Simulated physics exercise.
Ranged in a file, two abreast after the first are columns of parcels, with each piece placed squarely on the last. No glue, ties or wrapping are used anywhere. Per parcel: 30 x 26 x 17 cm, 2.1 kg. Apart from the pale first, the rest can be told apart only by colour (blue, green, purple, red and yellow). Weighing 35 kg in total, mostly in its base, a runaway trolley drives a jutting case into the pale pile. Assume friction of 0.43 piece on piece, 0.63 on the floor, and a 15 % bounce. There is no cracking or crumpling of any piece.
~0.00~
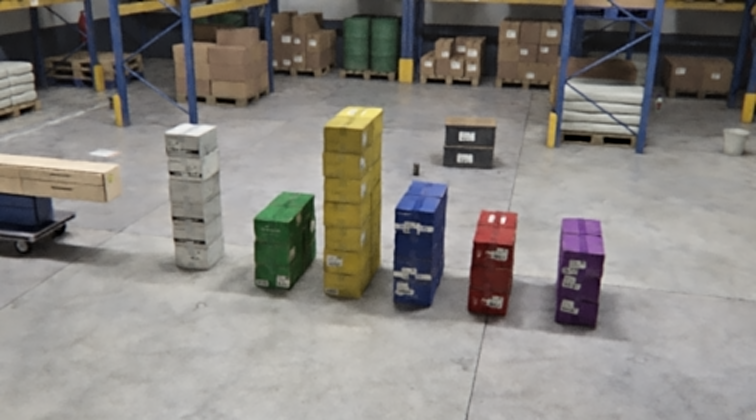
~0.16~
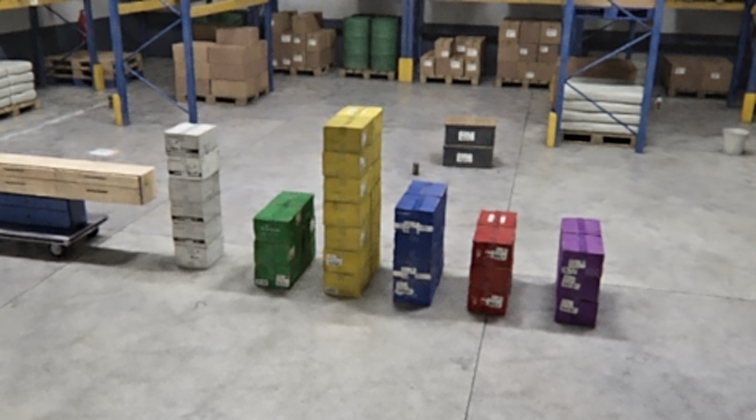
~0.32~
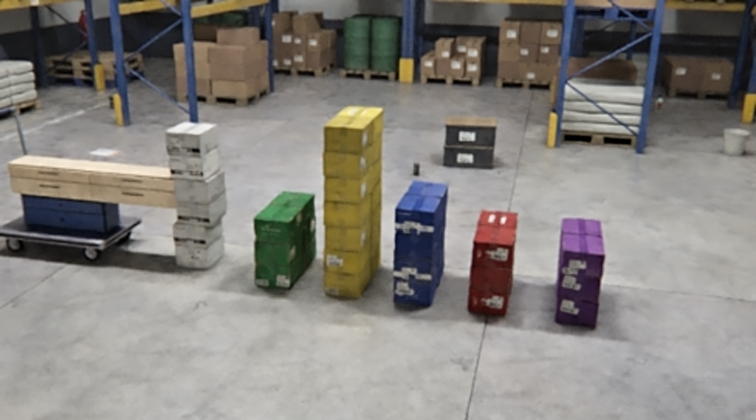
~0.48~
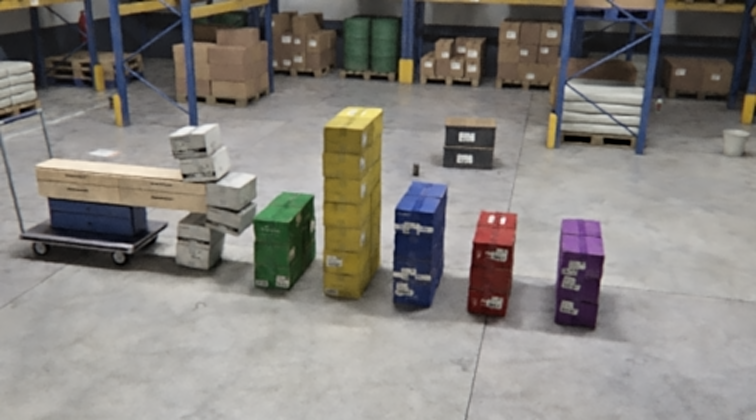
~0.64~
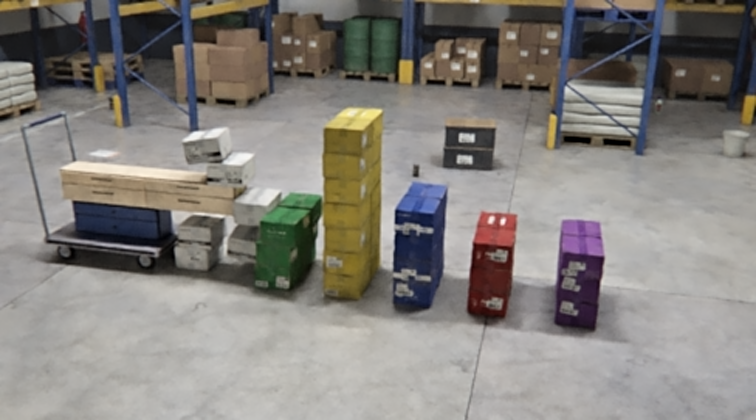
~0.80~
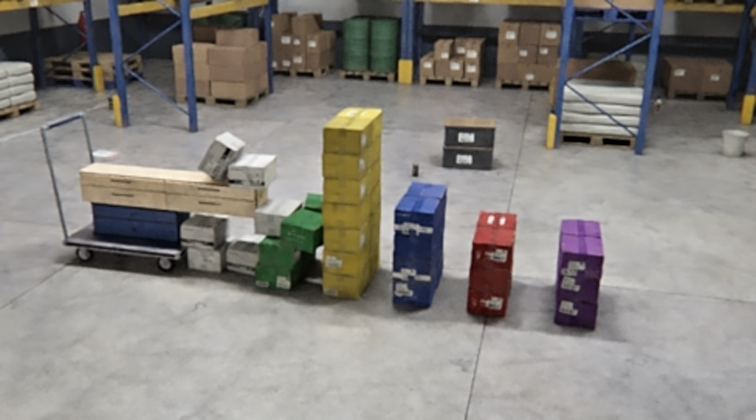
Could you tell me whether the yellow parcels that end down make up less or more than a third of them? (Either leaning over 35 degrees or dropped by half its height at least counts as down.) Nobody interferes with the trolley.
They make up less than a third.
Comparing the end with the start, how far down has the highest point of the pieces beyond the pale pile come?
0 cm.
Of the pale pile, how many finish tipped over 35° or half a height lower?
I count 3 pale pieces.
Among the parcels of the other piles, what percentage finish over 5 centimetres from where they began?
I get 40 %.
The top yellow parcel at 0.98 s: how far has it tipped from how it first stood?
Some 0°.
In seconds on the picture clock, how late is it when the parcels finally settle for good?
Somewhere near 1.5 seconds.
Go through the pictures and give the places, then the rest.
In the first picture (we follow the side turned to the camera), load (95, 182) 56 cm short; top yellow parcel (343, 140); top green parcel (271, 232); no other piece has moved.
Load (132, 185) 25 cm short; top yellow parcel (342, 140), in the second picture.
Load (169, 188) 40 mm in; top yellow parcel (343, 140), in the third picture.
Load (199, 192) 28 cm in, top of the pale pile leaning 9°; top yellow parcel (343, 140); no other piece has moved, in the fourth picture.
Load (227, 195) 49 cm in, top of the pale pile leaning 10°; top yellow parcel (343, 141); top green parcel (277, 234) displaced 6 cm; 4 stirred so far, in the fifth picture.
Load (248, 197) 66 cm in, top of the pale pile leaning 59°; top yellow parcel (342, 141); top green parcel (296, 237) tipped 5°; 4 stirred so far, in the sixth picture.
Around 0.86 s, 3 of the pale pile down; none of the 14 yellow parcels down (0 of 40 in all colours); top yellow parcel unmoved; top green parcel displaced 26 cm.
Around 0.98 s, 3 of the pale pile down; none of the 14 yellow parcels down (0 of 40 in all colours); top yellow parcel displaced 41 mm; top green parcel displaced 30 cm.
Around 1.22 s, 3 of the pale pile down; none of the 14 yellow parcels down (0 of 40 in all colours); top yellow parcel tipped 4°; top green parcel tipped 16°.
Finally (1.9 s), 3 of the pale pile down; none of the 14 yellow parcels down (0 of 40 in all colours); top yellow parcel tipped 5°; top green parcel tipped 21°. That is 0 per cent. Seen by the last camera, middles, top yellow parcel near (366, 136), top green parcel near (319, 237).
